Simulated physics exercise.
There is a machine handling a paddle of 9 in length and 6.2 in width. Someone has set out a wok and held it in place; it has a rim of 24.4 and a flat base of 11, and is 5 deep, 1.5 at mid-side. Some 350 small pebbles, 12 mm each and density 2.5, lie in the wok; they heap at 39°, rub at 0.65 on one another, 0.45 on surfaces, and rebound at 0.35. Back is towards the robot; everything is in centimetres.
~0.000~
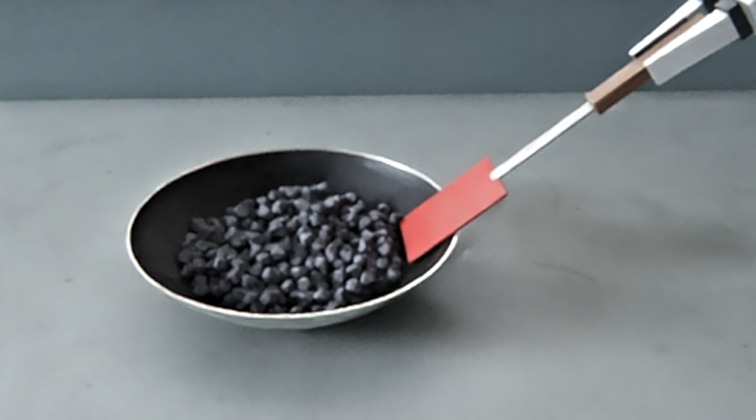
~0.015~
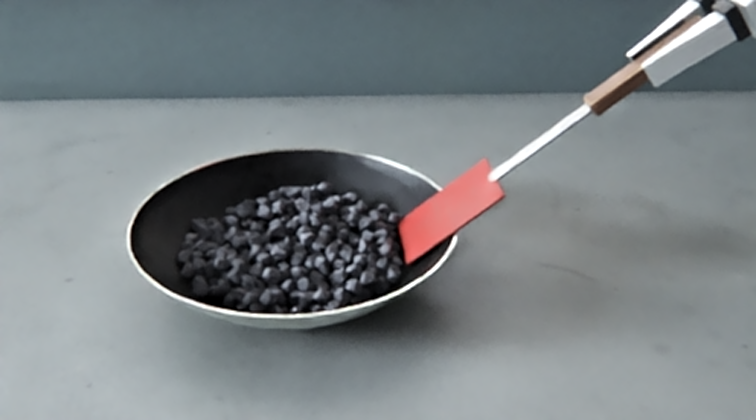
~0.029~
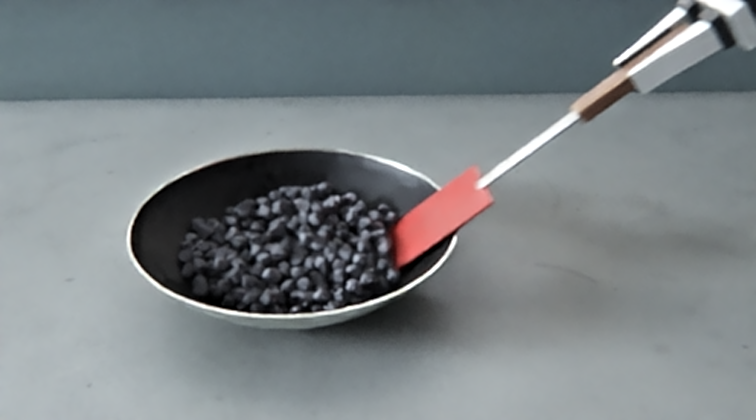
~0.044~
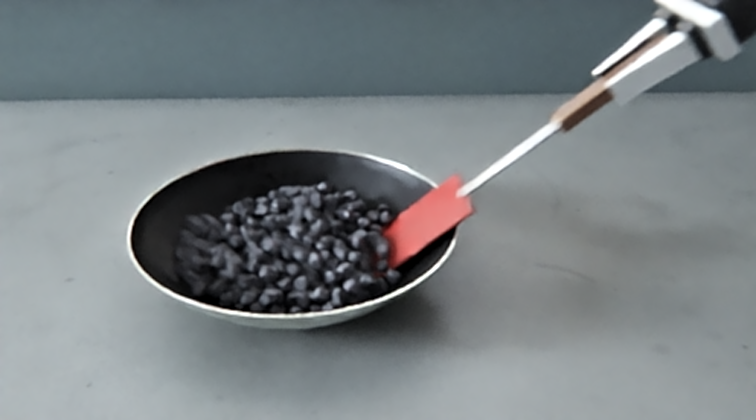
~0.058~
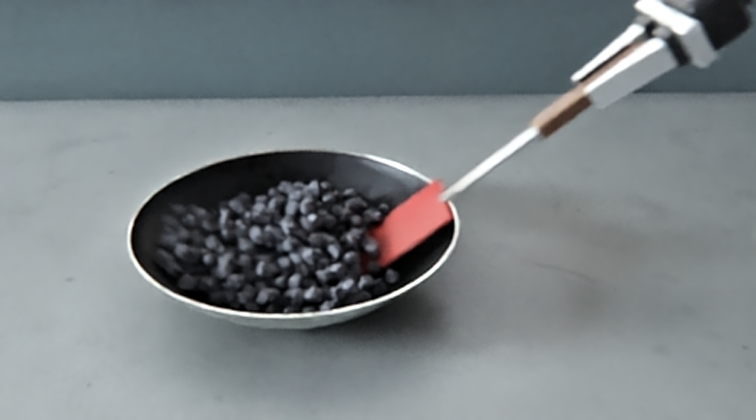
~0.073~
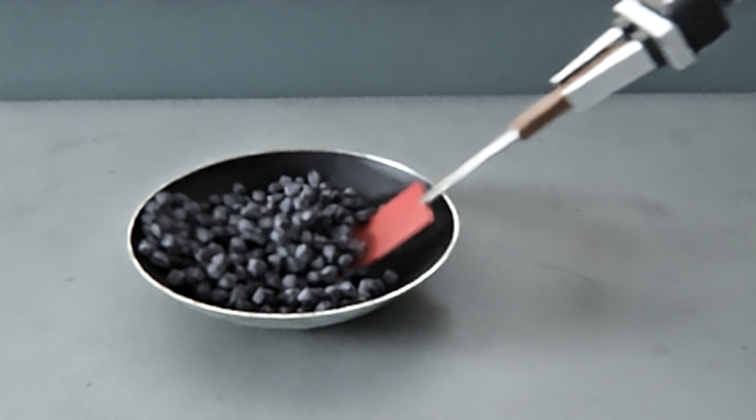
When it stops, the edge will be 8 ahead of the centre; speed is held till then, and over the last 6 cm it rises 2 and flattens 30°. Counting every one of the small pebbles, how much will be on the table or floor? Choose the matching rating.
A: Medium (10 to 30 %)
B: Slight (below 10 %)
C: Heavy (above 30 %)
Option C: Heavy (above 30 %).
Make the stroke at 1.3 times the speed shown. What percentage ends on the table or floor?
I'd put it at about 40 per cent.
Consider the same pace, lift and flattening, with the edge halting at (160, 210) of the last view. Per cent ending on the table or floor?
Some 45 per cent.
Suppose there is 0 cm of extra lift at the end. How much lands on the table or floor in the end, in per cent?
You'd expect near 25 percent of it there.
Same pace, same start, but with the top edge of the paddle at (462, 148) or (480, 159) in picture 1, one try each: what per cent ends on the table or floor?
About 40 and 35 per cent.
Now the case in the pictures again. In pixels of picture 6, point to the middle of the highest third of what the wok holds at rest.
(230, 247).
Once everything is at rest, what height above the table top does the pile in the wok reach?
It reaches about 5.0 cm.
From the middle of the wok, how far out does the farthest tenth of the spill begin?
It comes out at close to 35 centimetres.
After 0.11 s, sloping 40°, highest piece 8 above the table; 347 in the wok, 6 on the blade or in flight.
After 0.14 s, sloping 29°, highest piece 9 above the table; 340 in the wok, 13 on the blade or in flight.
After 0.36 s, sloping 10°, highest piece 12 above the table; 215 in the wok, 98 on the table or floor, 40 on the blade or in flight.
After 1.41 s, sloping 10°, highest piece 4 above the table; 214 in the wok, 139 on the table or floor.
In the end, 214 in the wok, 139 on the table or floor. That is 39 % on the table or floor.
